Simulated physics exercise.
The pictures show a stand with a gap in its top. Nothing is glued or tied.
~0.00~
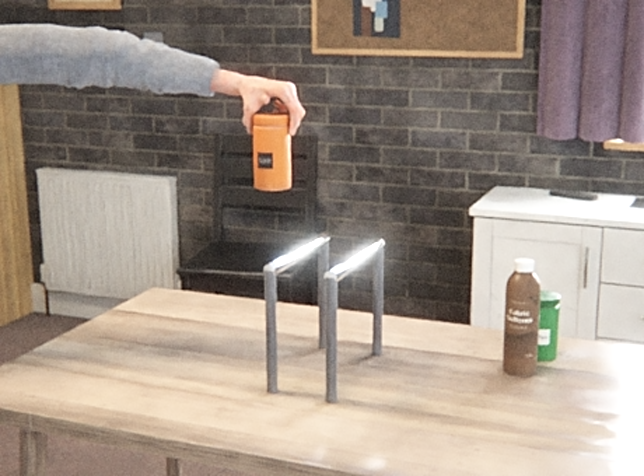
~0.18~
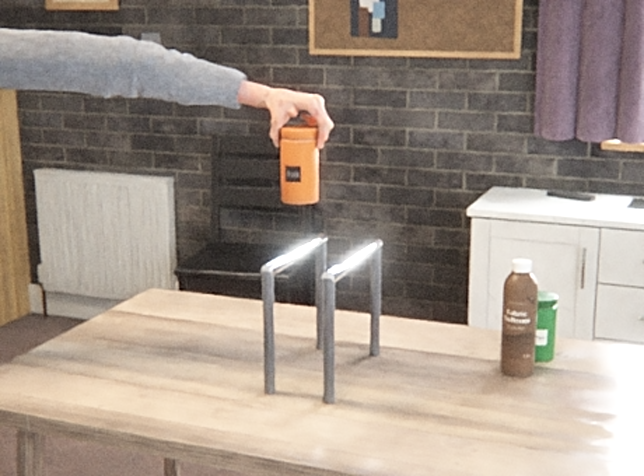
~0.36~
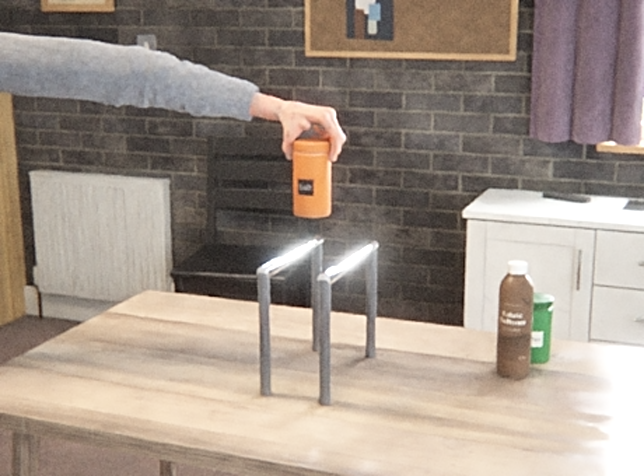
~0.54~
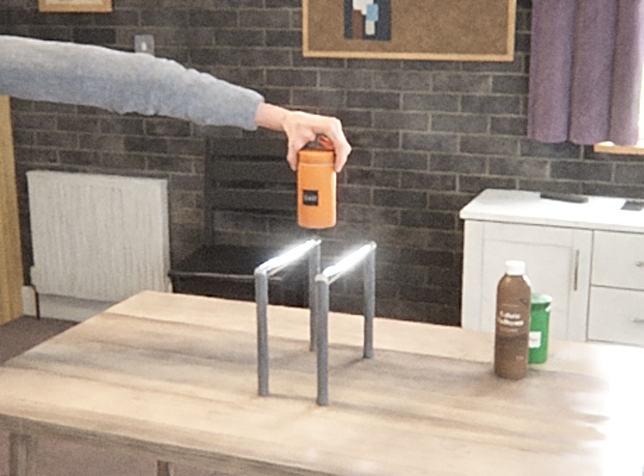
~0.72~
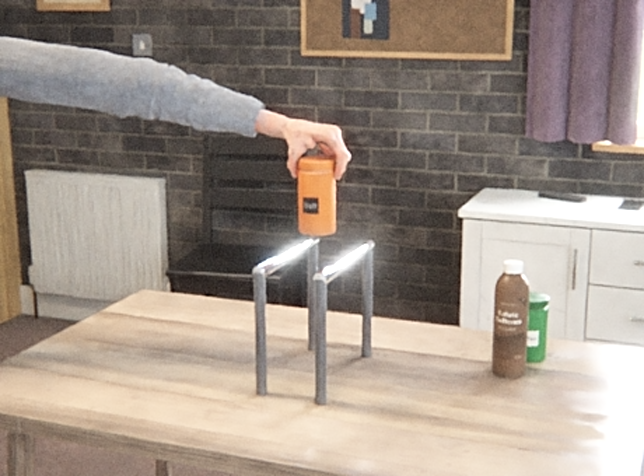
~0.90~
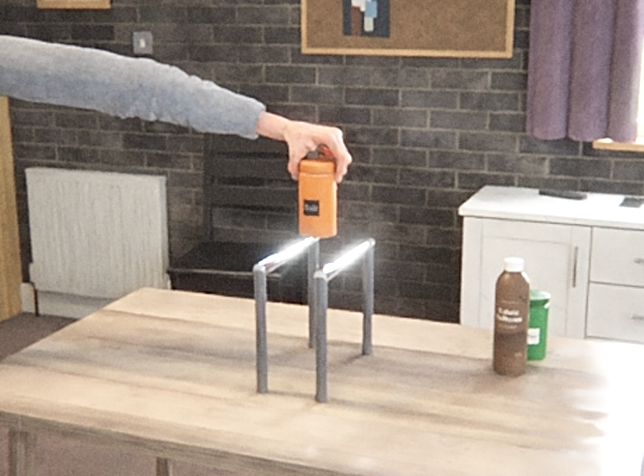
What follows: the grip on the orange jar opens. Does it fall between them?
In the end the jar reaches the table.
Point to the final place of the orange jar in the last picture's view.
Near (318, 338).
After 1.10 s, orange jar shifted about its own width near (318, 224).
After 1.20 s, orange jar shifted well along near (318, 301).
After 1.30 s, orange jar shifted well along near (318, 329).
In the end (1.9 s), moved from the start, orange jar; the other 2 unmoved. At the end, from the last picture's camera, orange jar near (318, 338). The jar drops through.
